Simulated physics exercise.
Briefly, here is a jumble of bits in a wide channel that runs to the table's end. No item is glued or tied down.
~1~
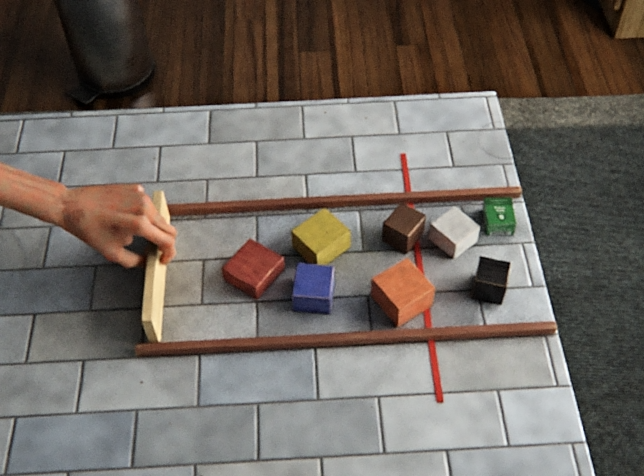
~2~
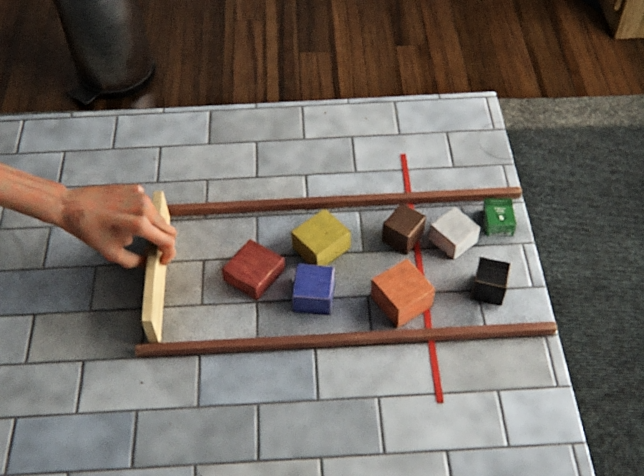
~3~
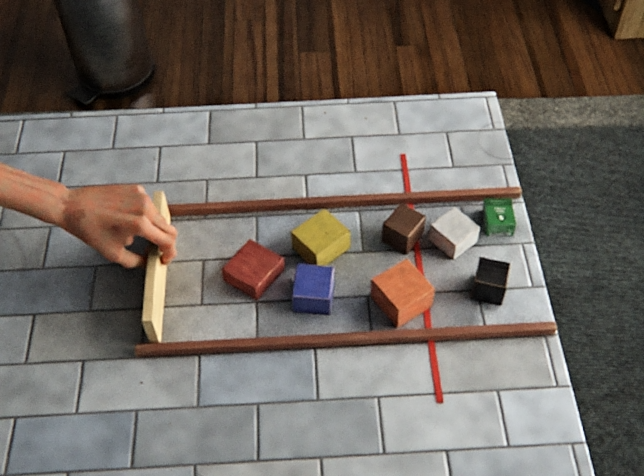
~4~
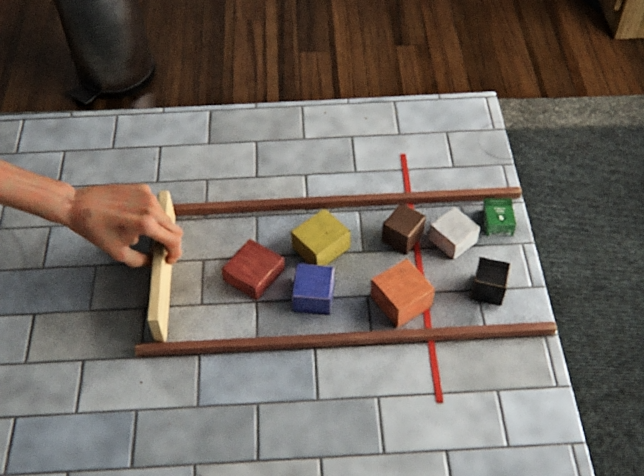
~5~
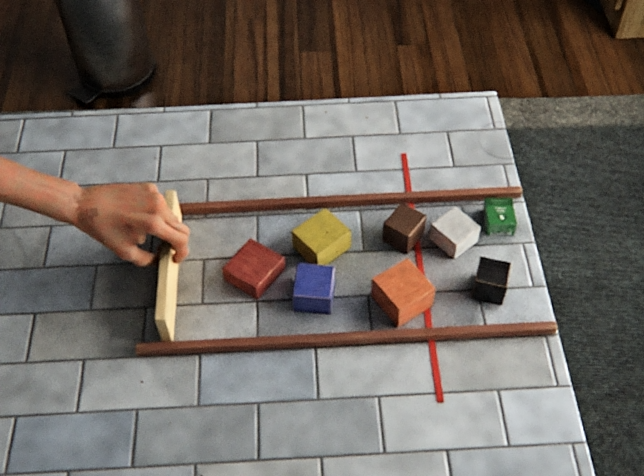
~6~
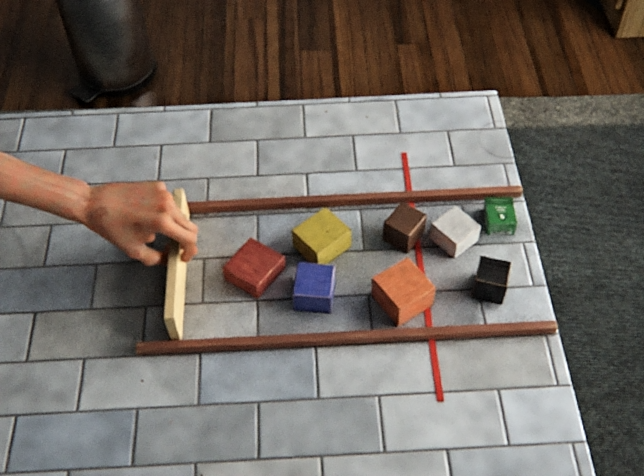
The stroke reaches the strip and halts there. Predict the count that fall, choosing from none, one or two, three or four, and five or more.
Missing from the table at the end: None.
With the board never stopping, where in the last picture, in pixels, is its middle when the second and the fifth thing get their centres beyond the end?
The first one at (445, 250), the next at (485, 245).
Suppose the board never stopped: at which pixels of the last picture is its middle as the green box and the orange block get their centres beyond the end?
Estimated middle: (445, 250), and (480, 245) for the other.
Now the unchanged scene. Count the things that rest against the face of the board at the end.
That makes 3.
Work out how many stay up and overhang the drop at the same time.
Answer: 1.
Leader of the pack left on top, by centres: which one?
That would be the green box, the foremost.
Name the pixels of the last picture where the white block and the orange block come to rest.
The white block ends up near (508, 234), and the orange block near (489, 286).
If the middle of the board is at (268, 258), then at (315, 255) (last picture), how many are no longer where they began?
3 by the first point, 3 by the second.
Soon after, none off yet; green box at rest near (500, 216); black block at rest near (492, 280); white block at rest near (455, 232).
At rest, the number that fall off is zero.
